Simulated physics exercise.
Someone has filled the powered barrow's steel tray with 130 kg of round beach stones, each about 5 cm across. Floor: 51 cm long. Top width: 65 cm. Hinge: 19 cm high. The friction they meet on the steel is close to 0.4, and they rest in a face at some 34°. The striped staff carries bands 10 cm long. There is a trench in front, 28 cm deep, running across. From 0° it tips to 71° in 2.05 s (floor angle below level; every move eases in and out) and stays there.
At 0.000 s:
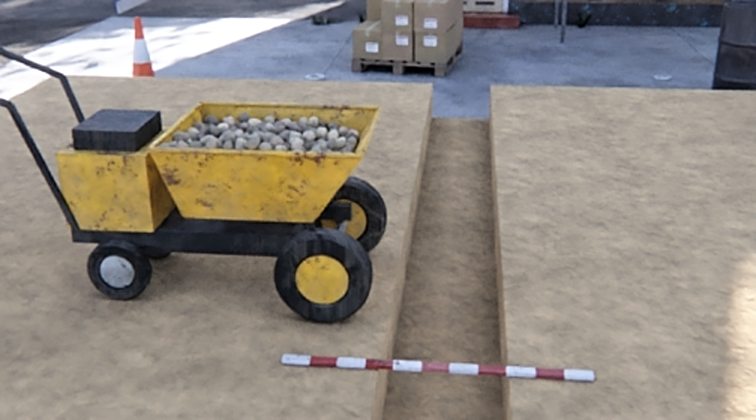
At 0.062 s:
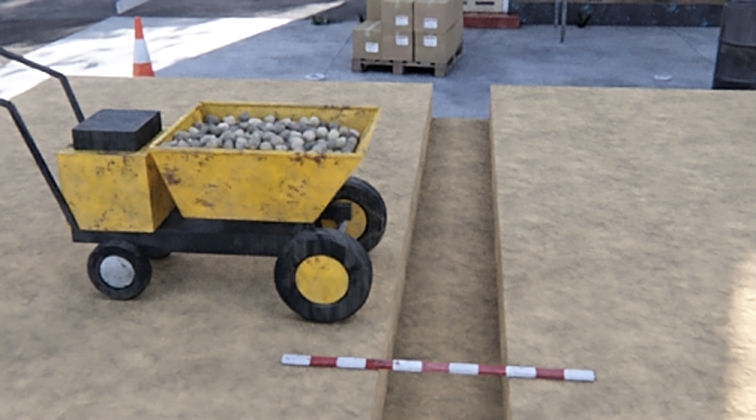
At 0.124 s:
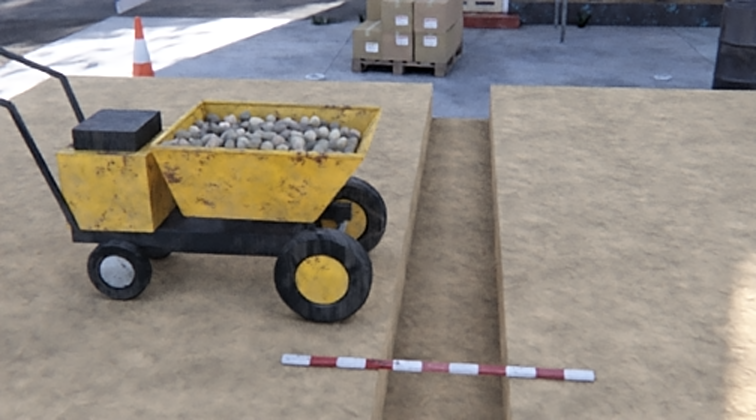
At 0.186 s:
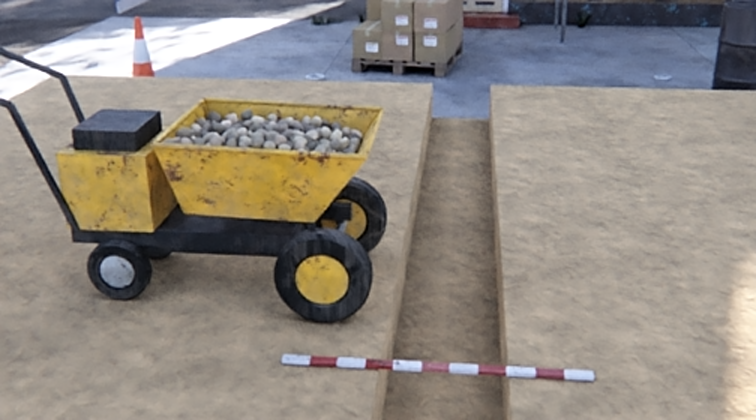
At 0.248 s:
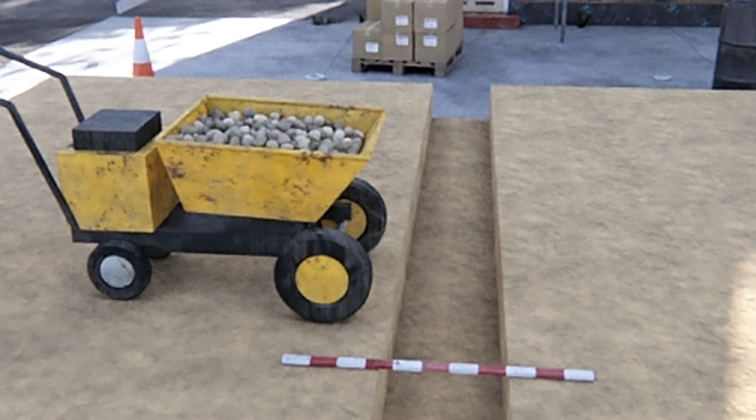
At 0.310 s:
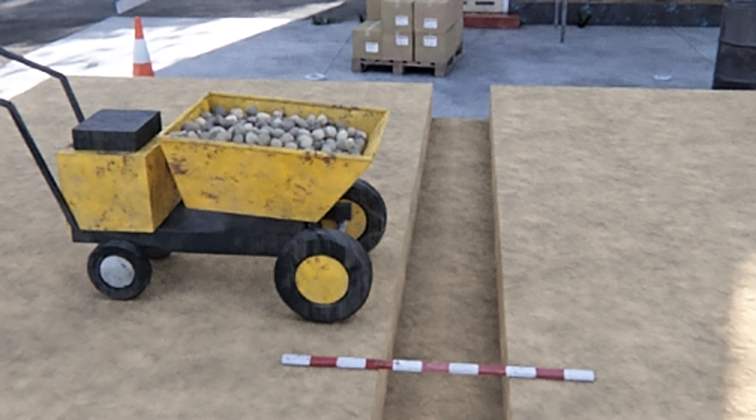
A yellow, rust-marked powered barrow with black wheels stands at left on sandy ground, its tray full of rounded grey stones, seen from slightly above by a still camera. A narrow trench runs beside it, crossed by a red-and-white staff, with stacked cartons and an orange cone on paving behind. At first nearly motionless, the tray then tilts slightly rightward, its rear edge rising, while the stones shift a little.
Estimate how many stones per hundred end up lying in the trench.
65 %.
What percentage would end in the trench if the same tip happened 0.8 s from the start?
Trench share: Approx. 45%.
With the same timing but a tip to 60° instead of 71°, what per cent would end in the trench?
It would be near 55 per cent.
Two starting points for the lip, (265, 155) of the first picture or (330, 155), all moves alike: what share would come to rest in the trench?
Result: Close to 100 then close to 95 per cent.
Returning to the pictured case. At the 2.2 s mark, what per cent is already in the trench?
Approx. 30 % of the load.
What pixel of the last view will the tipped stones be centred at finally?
Their middle lands near (485, 331).
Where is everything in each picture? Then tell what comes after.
The first picture shows lip at (362, 156), floor tilted 0°, highest stones at (268, 128).
The second picture shows lip at (362, 157), floor tilted 0°, highest stones at (270, 129); the stones move at 0.1 m/s on average.
In the third picture, the tray is at 1°, its lip at (363, 157); the top of the load is at (269, 128); the stones move at 0.1 m/s on average.
The fourth picture shows lip at (366, 158), floor tilted 2°, highest stones at (249, 124); the stones move at 0.1 m/s on average.
In the fifth picture, the tray is at 3°, its lip at (368, 159); the top of the load is at (247, 123); the stones move at 0.2 m/s on average.
In the sixth picture, the tray is at 4°, its lip at (372, 160); the top of the load is at (239, 121); the stones move at 0.2 m/s on average.
After 1.5 s the floor is at 60°; 96 % in the tray, 4 % in the trench; the foremost stones are at (494, 291).
After 2.2 s the floor is at 71°; 37 % in the tray, 32 % in the trench, 31 % past the trench; the foremost stones are at (658, 294).
After 2.5 s the floor is at 71°; 18 % in the tray, 45 % in the trench, 37 % past the trench; the foremost stones are at (720, 299).
After 4.4 s the floor is at 71°; 0 % in the tray, 65 % in the trench, 35 % past the trench; the foremost stones are at (737, 302).
